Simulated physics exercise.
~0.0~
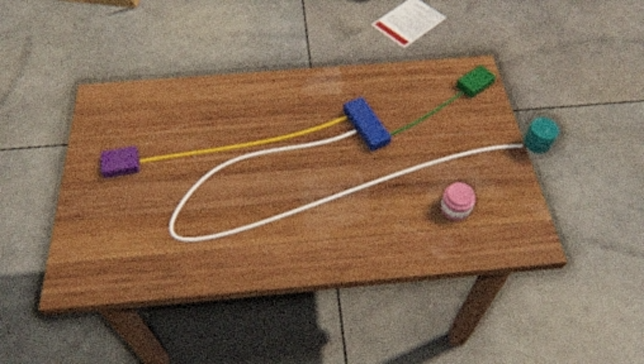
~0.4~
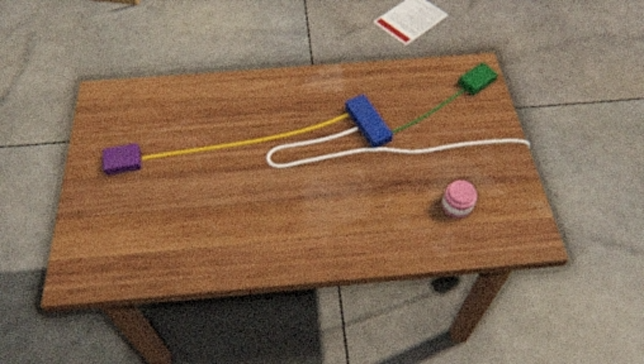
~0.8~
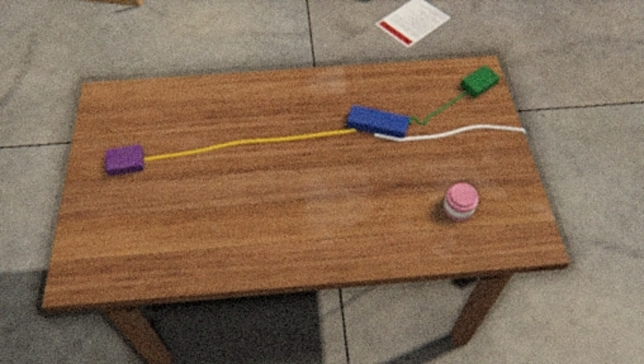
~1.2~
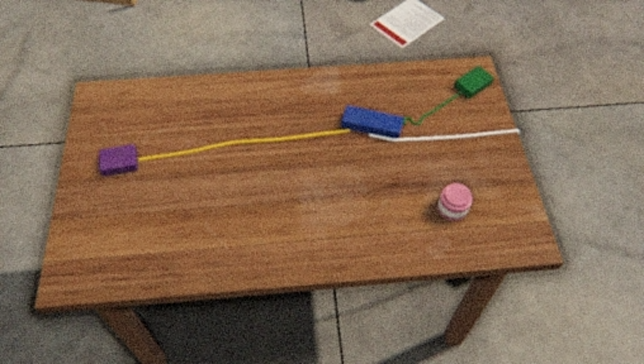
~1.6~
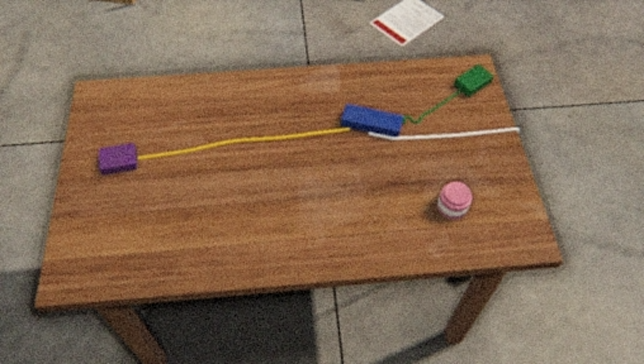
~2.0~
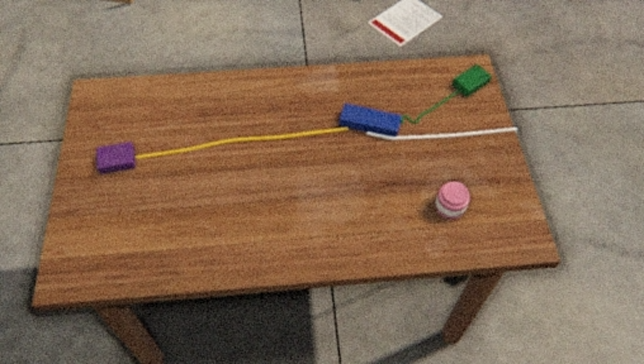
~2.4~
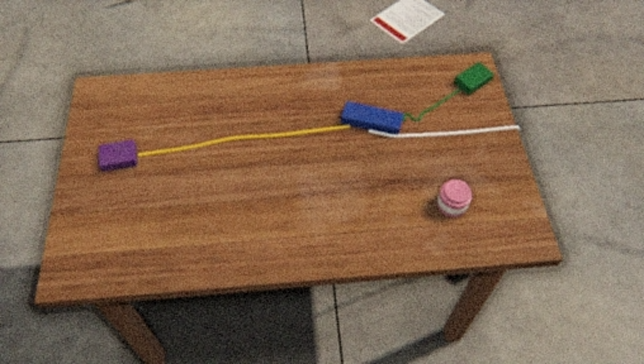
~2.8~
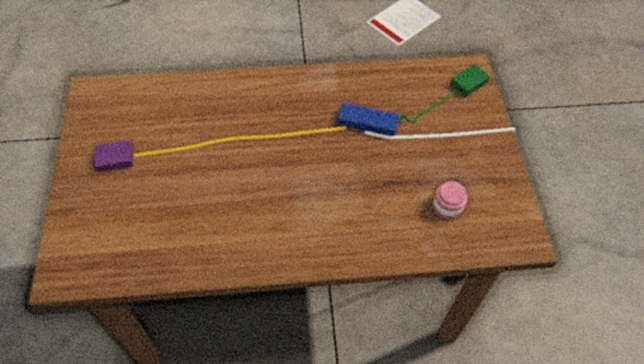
A wooden table held a blue power strip wired to a purple reader, a green phone and a teal speaker, which dropped off the right edge, drawing its white cable taut and twisting the strip slightly, while the pink jar stayed put.
